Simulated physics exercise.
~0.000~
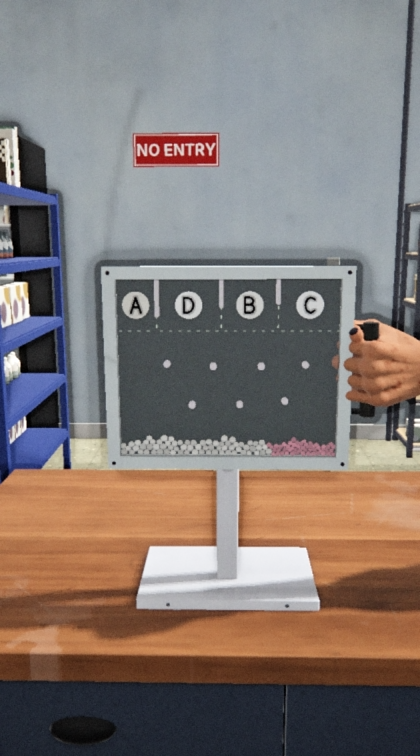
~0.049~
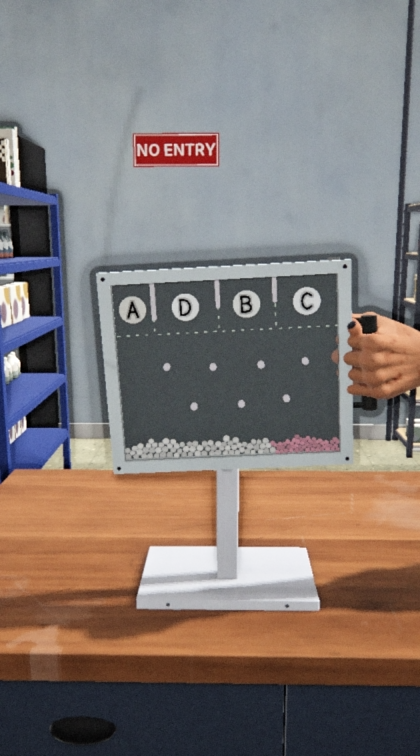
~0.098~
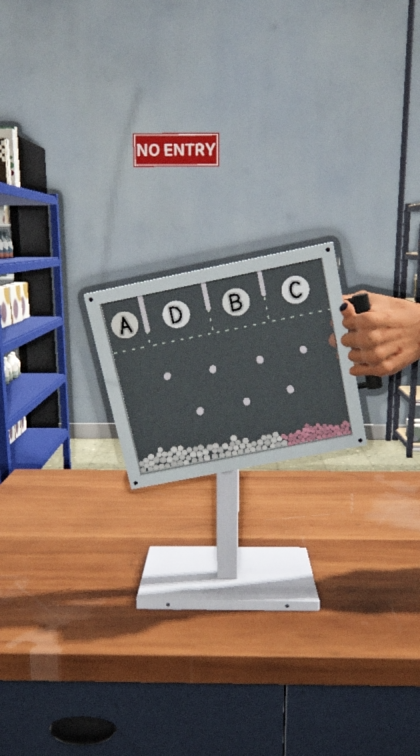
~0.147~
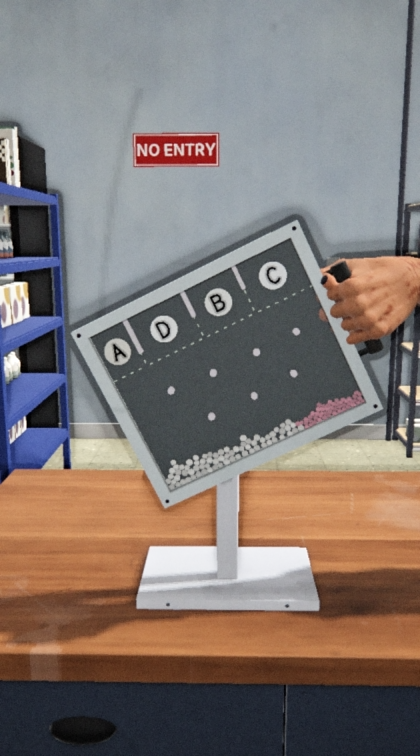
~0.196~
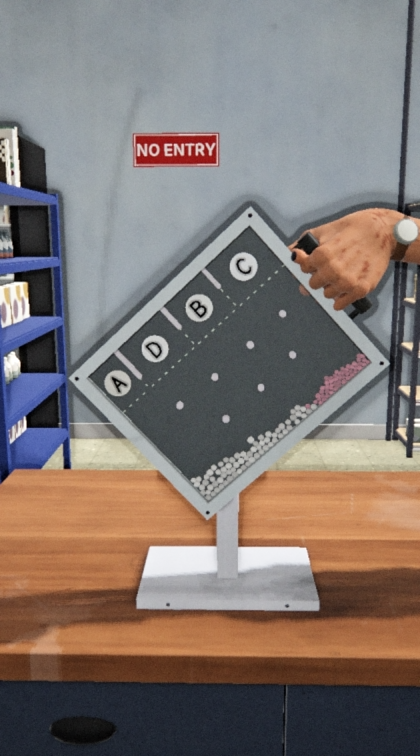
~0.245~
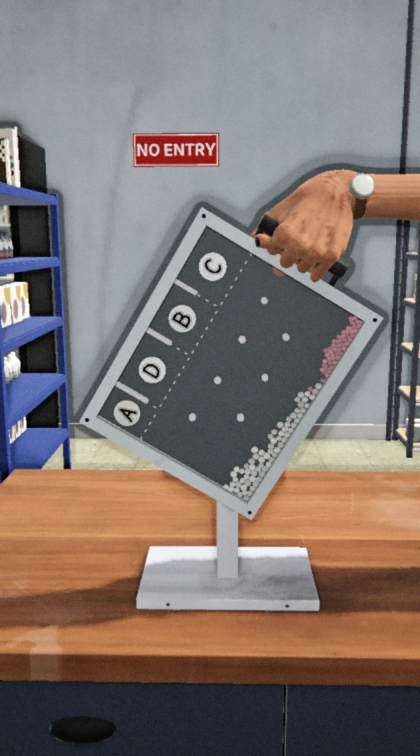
In a storeroom, a hand turns a clear-fronted case of white and pink pills anticlockwise.
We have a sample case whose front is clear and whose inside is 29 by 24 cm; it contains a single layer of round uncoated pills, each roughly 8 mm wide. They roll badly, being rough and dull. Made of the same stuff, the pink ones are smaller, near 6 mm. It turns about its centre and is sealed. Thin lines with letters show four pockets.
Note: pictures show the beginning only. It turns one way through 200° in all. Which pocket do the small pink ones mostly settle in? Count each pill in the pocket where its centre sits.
Mostly in C.
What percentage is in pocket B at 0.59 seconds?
Around 5 per cent.
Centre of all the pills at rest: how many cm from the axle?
Offset approx. 4 cm right, 10 cm below.
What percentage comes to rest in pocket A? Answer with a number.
Share: Approx. 25 %.
After 0.42 s, it stands 118° anticlockwise; the pills' middle is 9 cm right of and 2 cm above the centre; nothing in the marked areas; small ones, nothing in the marked areas.
After 0.59 s, it stands 176° anticlockwise; the pills' middle is 5 cm right of and 2 cm below the centre; A 20 %, B 5 %, C 5 %, D 5 %; small ones, B 10 %, C 10 %, D 10 %.
After 0.73 s, it has come round 200° anticlockwise; the pills' middle is 4 cm right of and 7 cm below the centre; A 25 %, B 15 %, C 20 %, D 15 %; small ones, A 5 %, B 30 %, C 50 %, D 10 %.
At rest by 1.5 s, it has come round 200° anticlockwise; A 25 %, B 25 %, C 25 %, D 25 %; small ones, A 5 %, B 30 %, C 55 %, D 10 %.
